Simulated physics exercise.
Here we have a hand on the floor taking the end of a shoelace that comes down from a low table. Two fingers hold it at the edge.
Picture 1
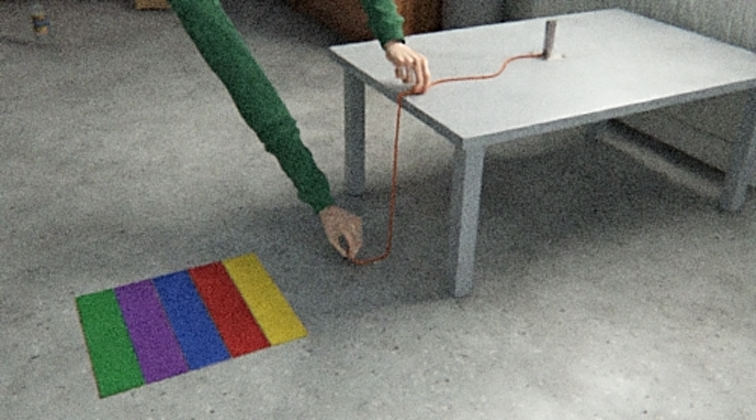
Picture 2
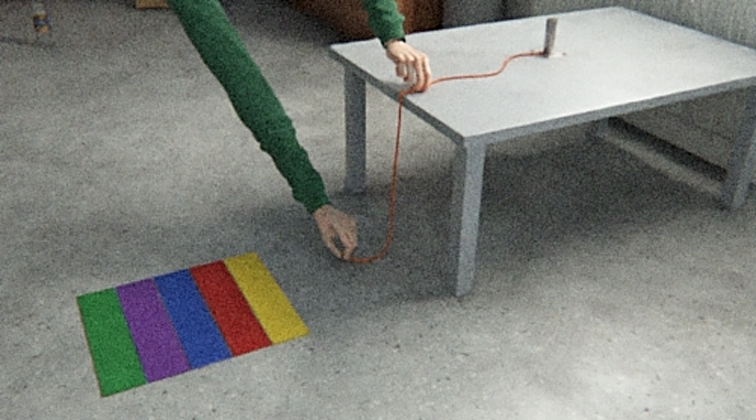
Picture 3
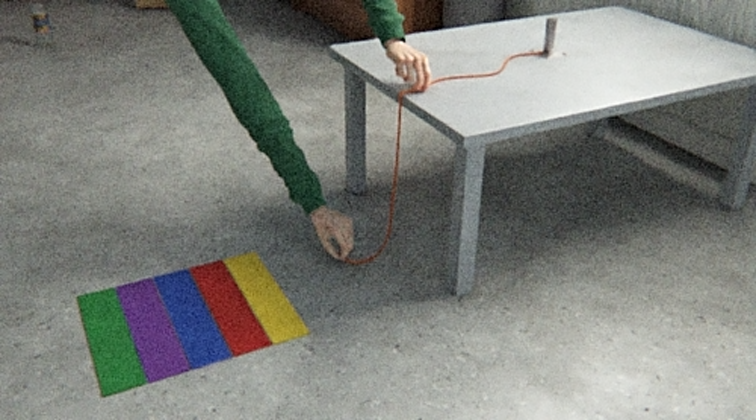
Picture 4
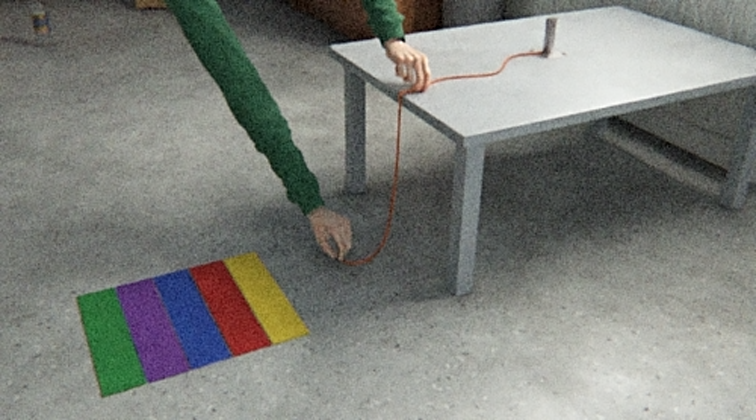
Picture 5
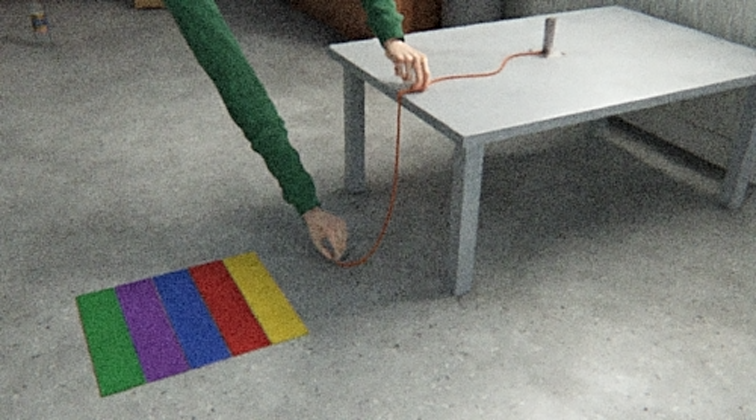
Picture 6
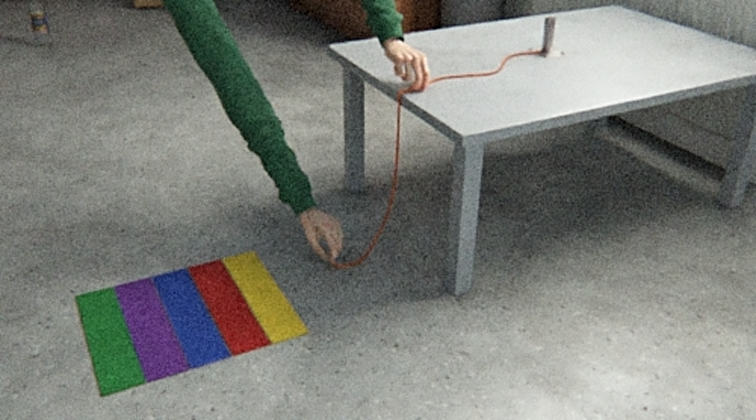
The clip shows one hand holding a thin orange-red cord at a low grey table's edge while another, near the floor, draws the cord's lower end slightly left toward a mat striped green, purple, blue, red and yellow.
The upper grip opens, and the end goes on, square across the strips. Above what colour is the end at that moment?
Over red.
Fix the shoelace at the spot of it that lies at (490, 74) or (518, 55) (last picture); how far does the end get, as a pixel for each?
Near (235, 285) and (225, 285).
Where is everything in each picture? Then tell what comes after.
The first frame shows end (349, 255); yellow (280, 323); red (242, 334); blue (203, 346); purple (161, 358); green (117, 371).
The second frame shows end (343, 255); shoelace through (515, 56) (493, 75) (432, 83) (399, 123) (393, 189) (385, 249).
The third frame shows end (340, 256).
The fourth frame shows end (337, 257); shoelace through (515, 56) (492, 74) (431, 83) (399, 123) (395, 188) (380, 249).
The fifth frame shows end (333, 257).
The sixth frame shows end (329, 258); shoelace through (514, 55) (491, 74) (430, 82) (399, 122) (394, 188) (371, 248).
Early on, end near (278, 272); short of the strips.
Midway, end near (242, 281); over yellow.
At the end of the slack, end near (220, 287); over red. The end stops over the red strip.
